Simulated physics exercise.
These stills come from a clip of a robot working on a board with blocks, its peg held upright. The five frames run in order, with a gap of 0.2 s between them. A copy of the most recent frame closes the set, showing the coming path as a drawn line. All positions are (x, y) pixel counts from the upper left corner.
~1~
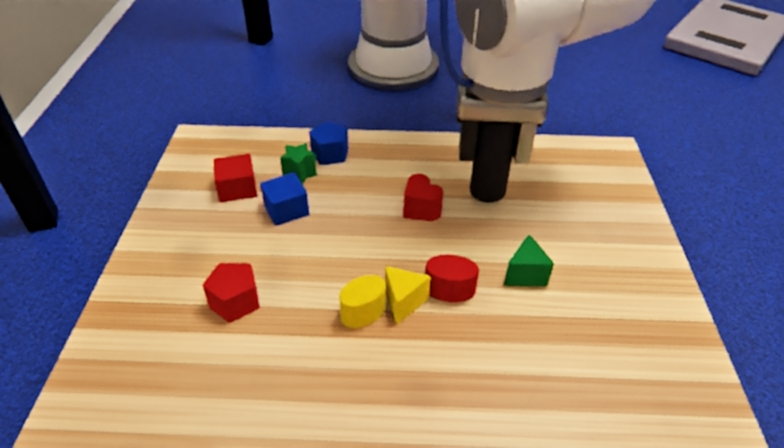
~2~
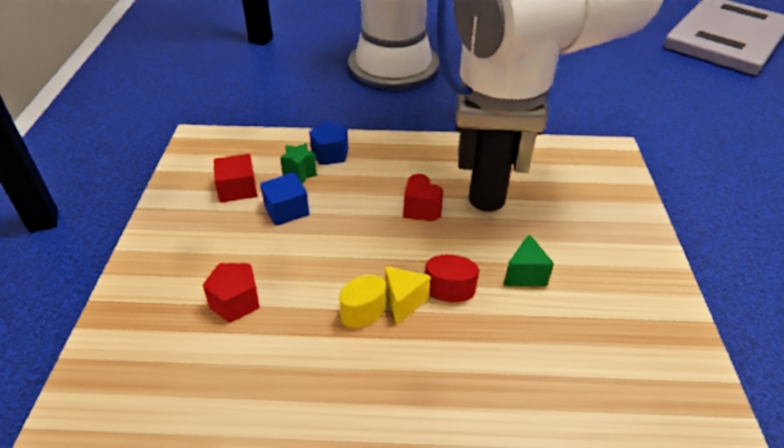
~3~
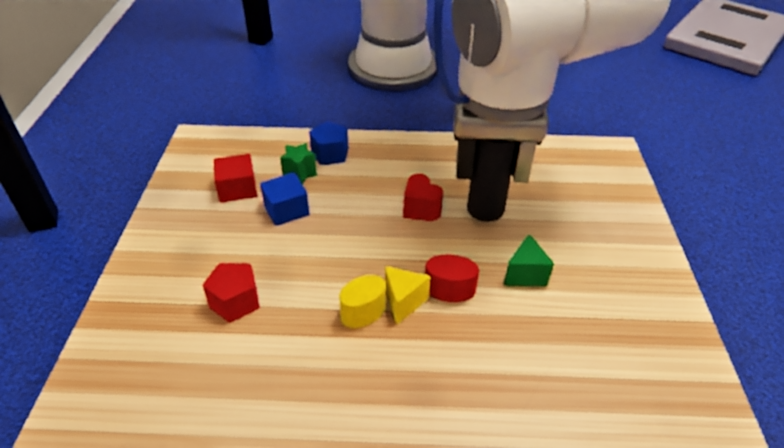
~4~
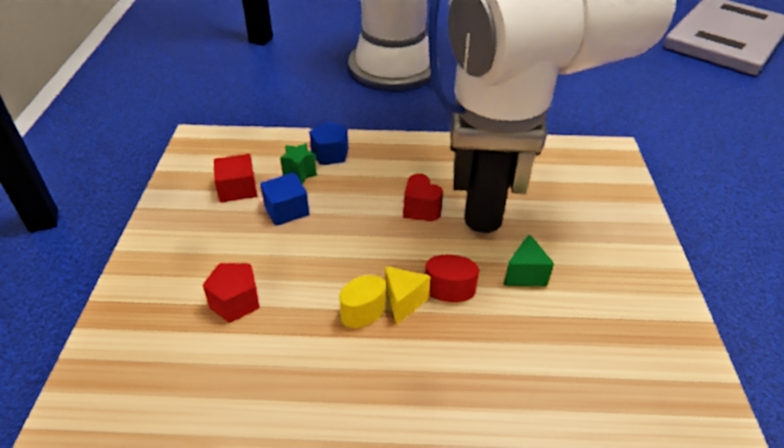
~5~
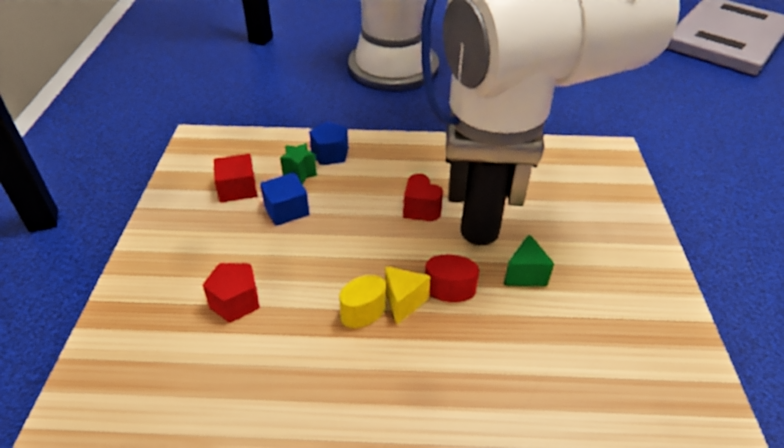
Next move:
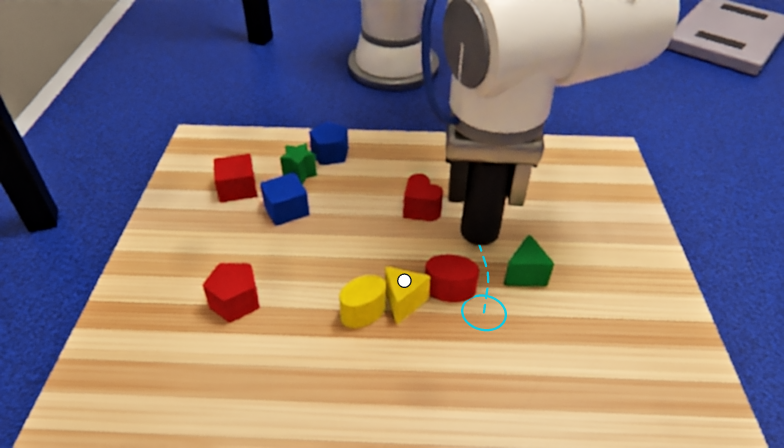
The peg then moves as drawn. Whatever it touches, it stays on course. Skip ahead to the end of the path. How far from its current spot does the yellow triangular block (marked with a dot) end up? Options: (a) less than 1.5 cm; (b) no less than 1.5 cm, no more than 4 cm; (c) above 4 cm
Choice a: Less than 1.5 cm.
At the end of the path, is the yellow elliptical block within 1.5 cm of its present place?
Going by the path, yes.
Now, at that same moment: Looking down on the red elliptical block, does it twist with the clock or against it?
Spins clockwise.
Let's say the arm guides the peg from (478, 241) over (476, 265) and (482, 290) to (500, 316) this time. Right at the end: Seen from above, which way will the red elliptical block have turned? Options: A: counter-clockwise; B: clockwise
The answer is B.
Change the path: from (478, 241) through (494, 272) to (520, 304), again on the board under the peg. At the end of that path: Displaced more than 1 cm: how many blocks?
The count is one.
The line goes from (478, 241) through (488, 275) to (484, 312); the dot is on the yellow triangular block.
The first path, step by step. Halfway along, peg (490, 266); nothing pushed yet.
At the end, peg (486, 303); yellow elliptical block unmoved; yellow triangular block unmoved; red elliptical block (446, 279), turned 65° clockwise.
